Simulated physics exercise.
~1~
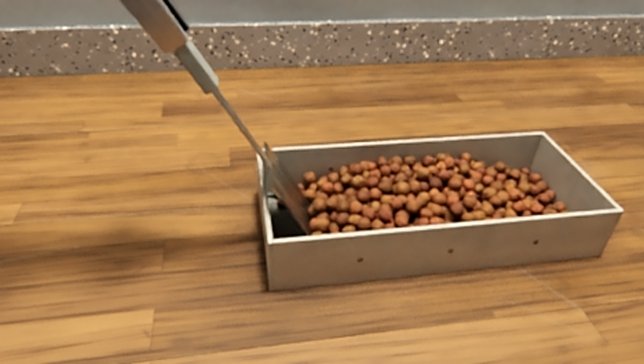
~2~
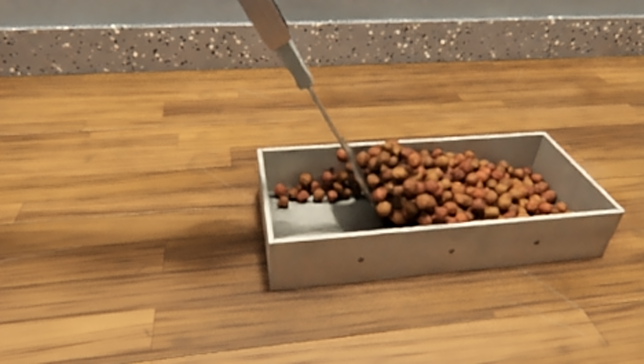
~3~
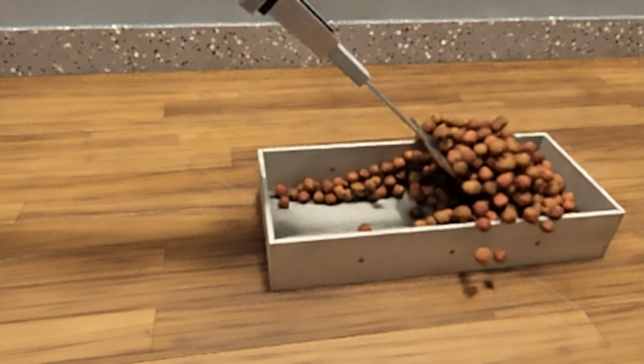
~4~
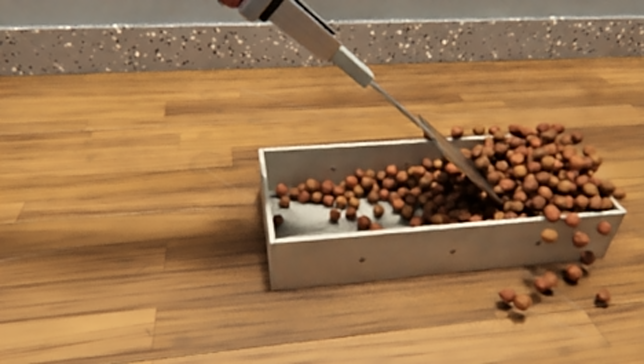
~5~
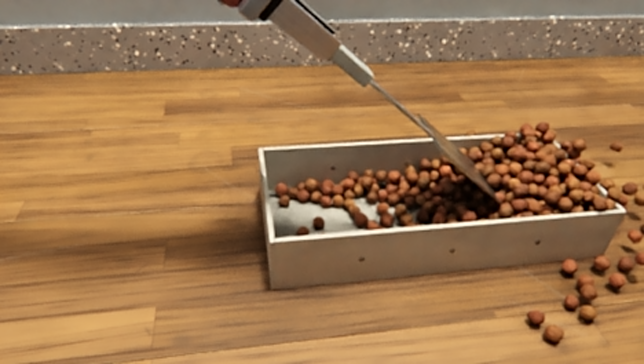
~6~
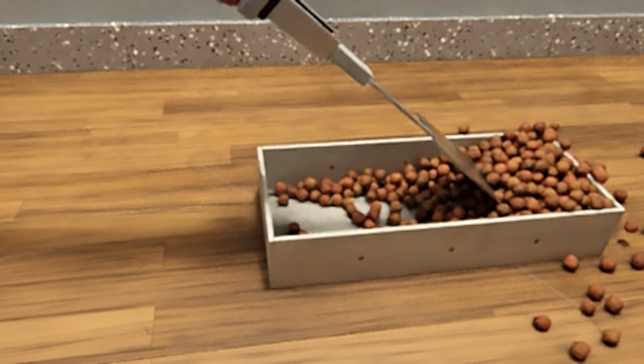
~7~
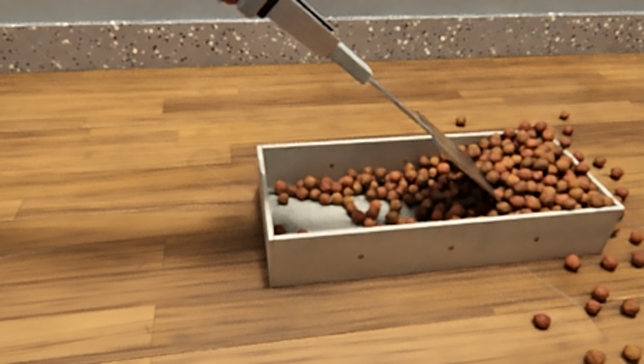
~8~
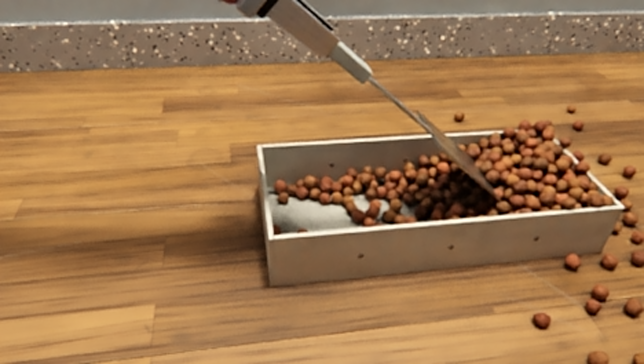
A mechanical arm pushed a thin paddle rightward through a pale tray of hazelnuts, heaping them at the right end until some spilled over onto the wooden surface, then held still while most stayed in the tray and the strays lay scattered nearby.
